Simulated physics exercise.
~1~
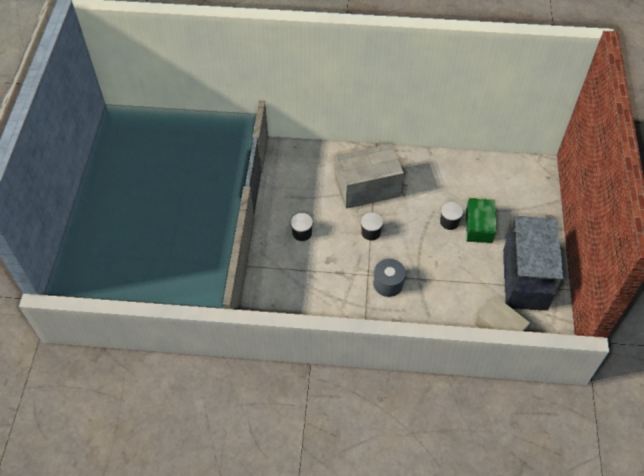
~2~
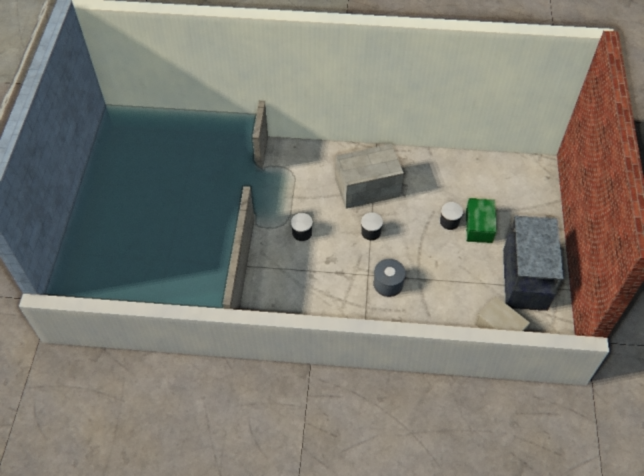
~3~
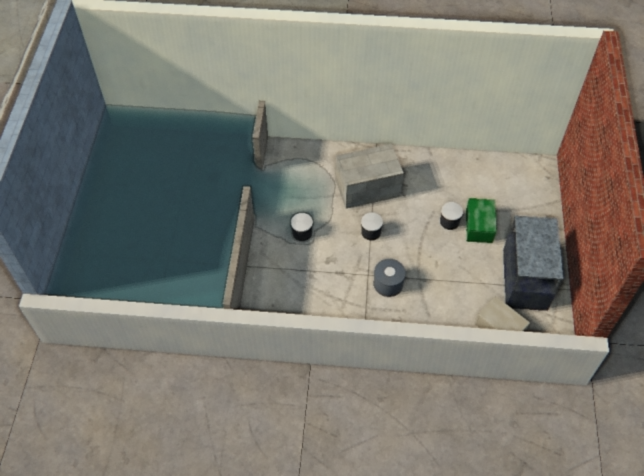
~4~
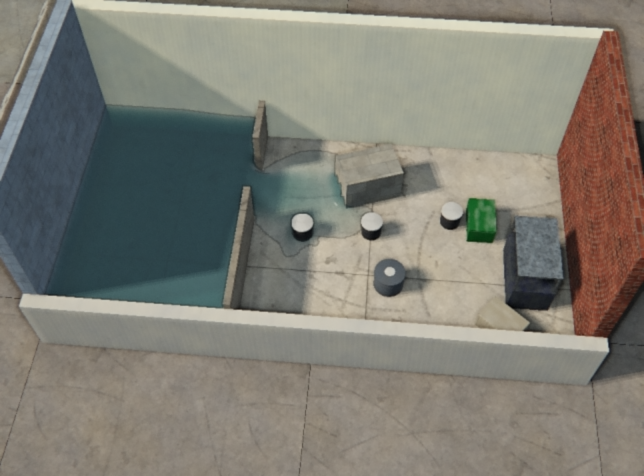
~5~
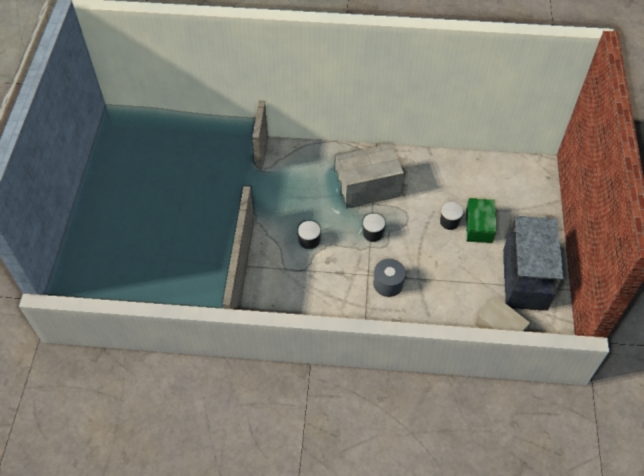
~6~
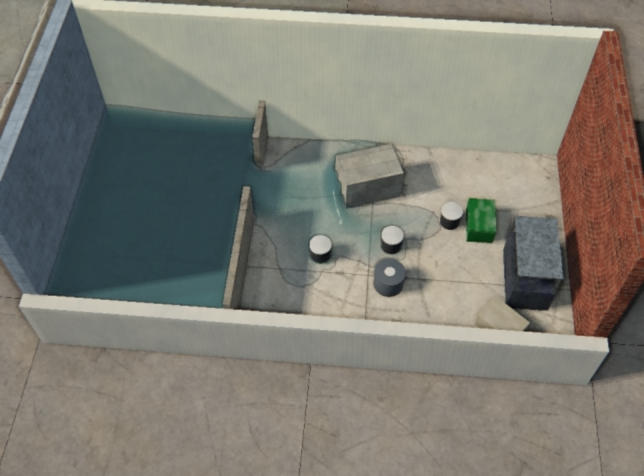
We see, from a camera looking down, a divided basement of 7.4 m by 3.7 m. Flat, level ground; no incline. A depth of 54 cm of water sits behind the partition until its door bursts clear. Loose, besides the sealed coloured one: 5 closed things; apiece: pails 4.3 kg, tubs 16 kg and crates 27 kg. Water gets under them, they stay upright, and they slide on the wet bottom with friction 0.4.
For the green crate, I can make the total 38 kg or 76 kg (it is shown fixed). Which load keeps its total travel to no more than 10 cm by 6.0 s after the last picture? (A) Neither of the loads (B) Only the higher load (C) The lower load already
B, only the higher load.
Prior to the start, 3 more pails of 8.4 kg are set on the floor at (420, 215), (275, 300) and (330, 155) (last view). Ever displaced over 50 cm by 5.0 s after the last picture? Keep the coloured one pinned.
Respectively: A smaller shift, a smaller shift, a bigger shift.
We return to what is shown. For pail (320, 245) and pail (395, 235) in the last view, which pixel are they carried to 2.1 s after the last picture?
First near (346, 317), second near (506, 303).
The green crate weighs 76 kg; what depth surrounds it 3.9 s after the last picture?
Something like 11 centimetres.
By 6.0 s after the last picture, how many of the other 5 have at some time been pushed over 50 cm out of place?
It works out to 5.
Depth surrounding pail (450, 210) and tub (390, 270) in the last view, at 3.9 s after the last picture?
First about 17 cm, second about 22 cm.
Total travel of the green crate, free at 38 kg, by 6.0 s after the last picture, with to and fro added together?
Total path: Approx. 120 cm.
Then, 0.4 s after the last picture the green crate would be 0 cm from its start with 38 kg and 0 cm from its start with 76 kg; 1 cm of water round it then.
Then, 2.1 s after the last picture the green crate would be 0 cm from its start with 38 kg and 0 cm from its start with 76 kg; 8 cm of water round it then.
Then, 3.9 s after the last picture the green crate would be 0 cm from its start with 38 kg and 0 cm from its start with 76 kg; 11 cm of water round it then.
Then, 6.0 s after the last picture the green crate would be 122 cm from its start with 38 kg and 0 cm from its start with 76 kg; 17 cm of water round it then.
